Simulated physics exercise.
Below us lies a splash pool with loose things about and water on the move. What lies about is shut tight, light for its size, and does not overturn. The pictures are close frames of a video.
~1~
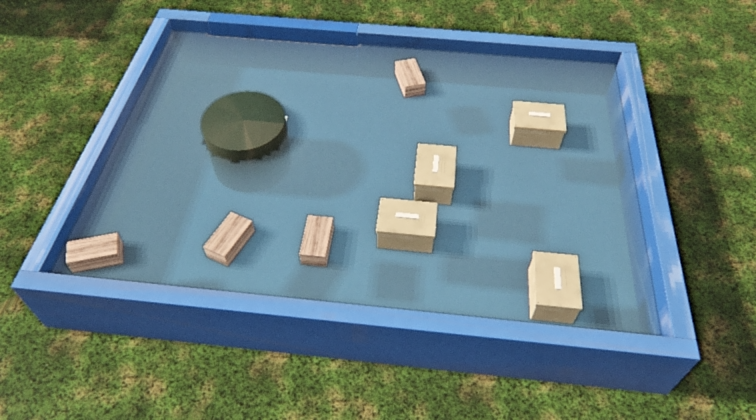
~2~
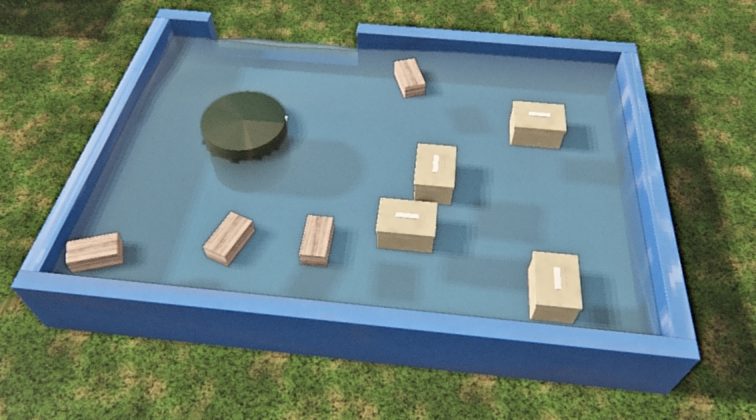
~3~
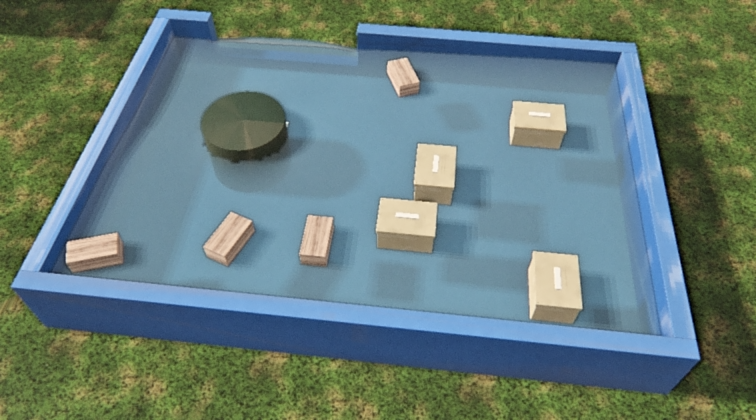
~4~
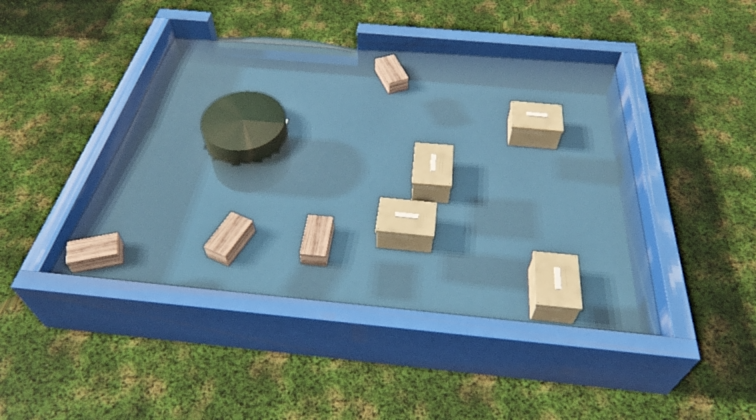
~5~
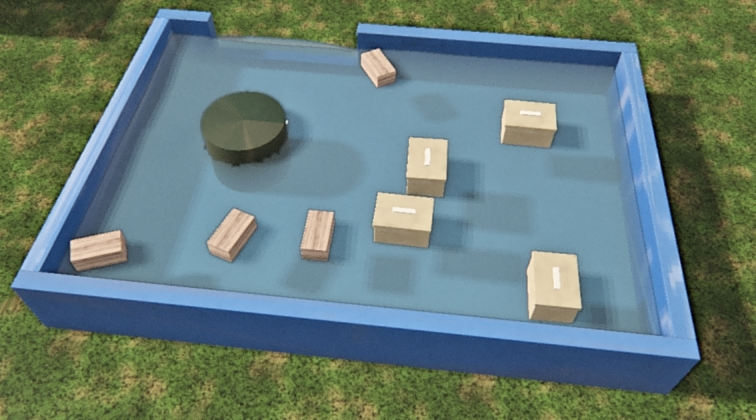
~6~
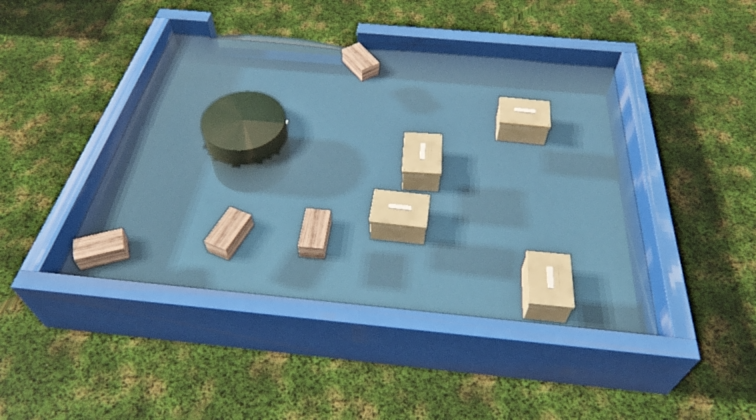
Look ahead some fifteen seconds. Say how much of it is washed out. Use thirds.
That comes to under a third.
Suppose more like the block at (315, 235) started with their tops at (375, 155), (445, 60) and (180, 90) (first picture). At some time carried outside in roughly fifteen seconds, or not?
As listed: Washed out, gone, yes.
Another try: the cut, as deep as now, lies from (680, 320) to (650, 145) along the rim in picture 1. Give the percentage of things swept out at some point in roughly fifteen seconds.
Some 60 per cent.
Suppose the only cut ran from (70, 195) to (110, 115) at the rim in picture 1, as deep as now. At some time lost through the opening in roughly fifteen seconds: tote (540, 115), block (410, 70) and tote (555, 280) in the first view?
One after the other: No, no, kept in.
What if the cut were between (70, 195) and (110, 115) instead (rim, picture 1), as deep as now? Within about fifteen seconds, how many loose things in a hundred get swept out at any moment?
Close to 40 %.
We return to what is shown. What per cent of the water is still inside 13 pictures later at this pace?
Close to 70 %.
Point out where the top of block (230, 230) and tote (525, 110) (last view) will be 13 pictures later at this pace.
Close to (186, 212) and (479, 106).
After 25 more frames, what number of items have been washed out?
I count 1.
A moment on, 1 of 8 are out; 7 afloat.
Next, 1 of 8 are out; 7 afloat.
Later, 1 of 8 are out; 7 afloat.
In the end, 2 of 8 are out; 6 afloat.
